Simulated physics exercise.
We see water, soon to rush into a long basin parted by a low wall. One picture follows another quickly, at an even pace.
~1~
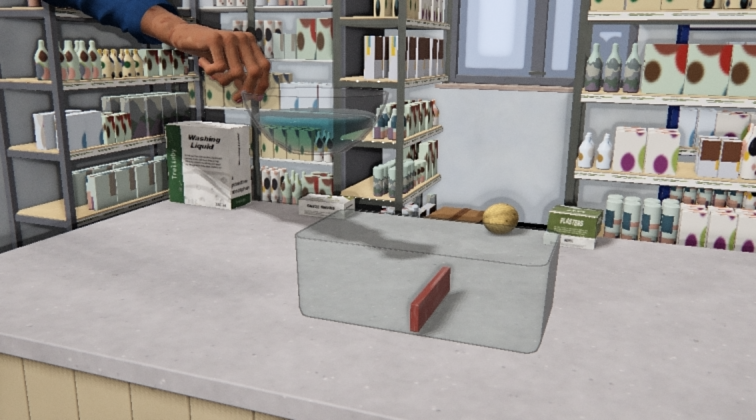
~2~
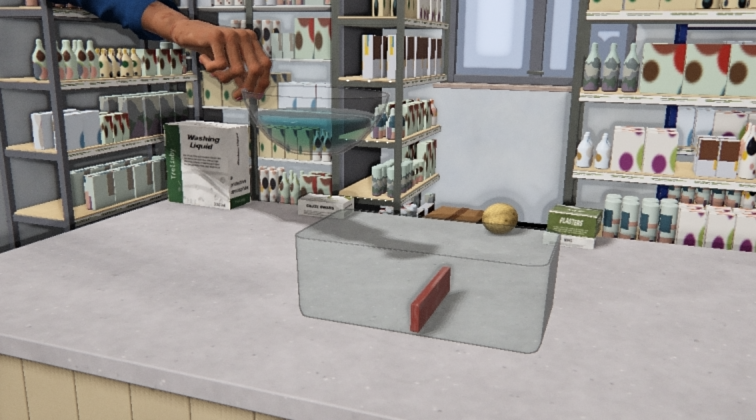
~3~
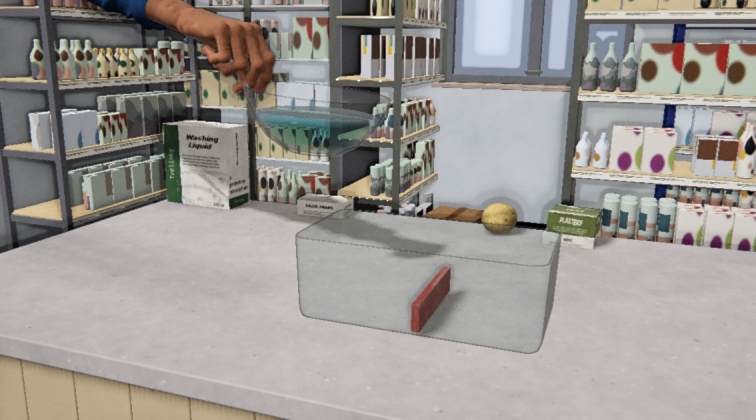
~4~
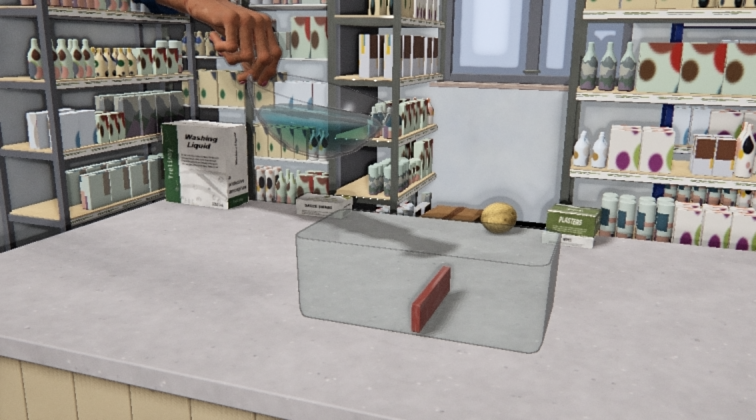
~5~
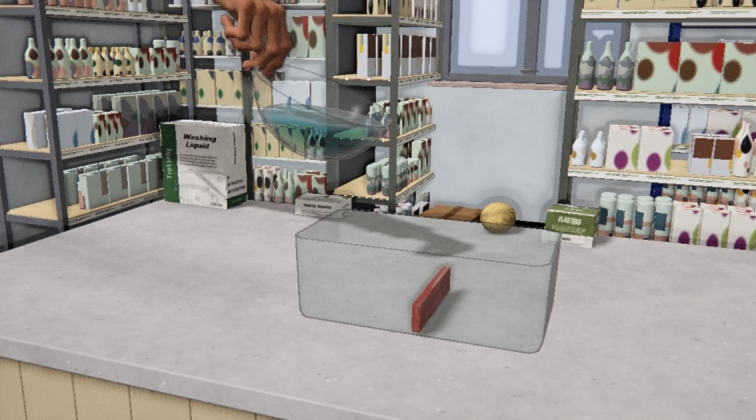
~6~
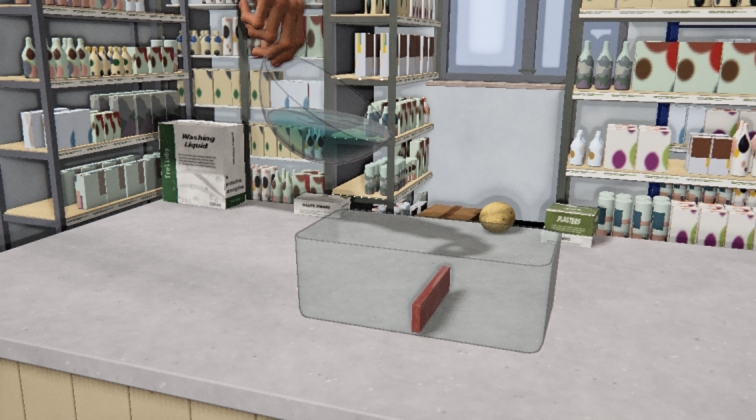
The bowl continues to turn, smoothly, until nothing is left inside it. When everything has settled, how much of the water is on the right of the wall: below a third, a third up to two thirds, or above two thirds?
The right side ends up with below a third of it.
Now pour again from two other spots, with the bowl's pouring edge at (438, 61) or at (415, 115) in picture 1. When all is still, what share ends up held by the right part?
In order, roughly 65 percent and 50 percent.
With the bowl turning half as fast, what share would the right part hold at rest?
I'd say close to 25 %.
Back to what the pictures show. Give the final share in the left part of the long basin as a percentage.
Some 65 per cent.
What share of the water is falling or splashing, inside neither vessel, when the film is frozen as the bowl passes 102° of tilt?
I'd say some 20 per cent.
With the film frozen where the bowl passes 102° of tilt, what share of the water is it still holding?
0 per cent or so.
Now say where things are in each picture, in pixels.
In the first picture, it leans 0°; its right rim is at (384, 96); the water meets the walls at (264, 111) and (376, 118); the long basin's rim runs from (319, 223) to (555, 249); the wall's top is at (432, 285).
In the second picture, it leans 2°; its right rim is at (384, 98); the water meets the walls at (264, 110) and (376, 118).
In the third picture, it leans 6°; its right rim is at (386, 104); the water meets the walls at (265, 108) and (377, 121).
In the fourth picture, it leans 14°; its right rim is at (388, 114); the water meets the walls at (268, 106) and (380, 125).
In the fifth picture, it leans 23°; its right rim is at (388, 128); the water meets the walls at (271, 105) and (384, 129).
In the sixth picture, it leans 35°; its right rim is at (385, 144); the water meets the walls at (276, 109) and (381, 132); 2 per cent is over the edge.
A moment on, the bowl is tipped right over and 2 per cent is still to pour, 73 is left of the wall and 5 right of it.
Next, the bowl is tipped right over and 1 per cent is still to pour, 64 is left of the wall and 18 right of it.
Then the bowl is tipped right over and 0 per cent is still to pour, 67 is left of the wall and 24 right of it.
Later the bowl is tipped right over and 0 per cent is still to pour, 66 is left of the wall and 24 right of it.
Finally, 66 per cent lies left of the wall, 24 right of it and 9 outside.
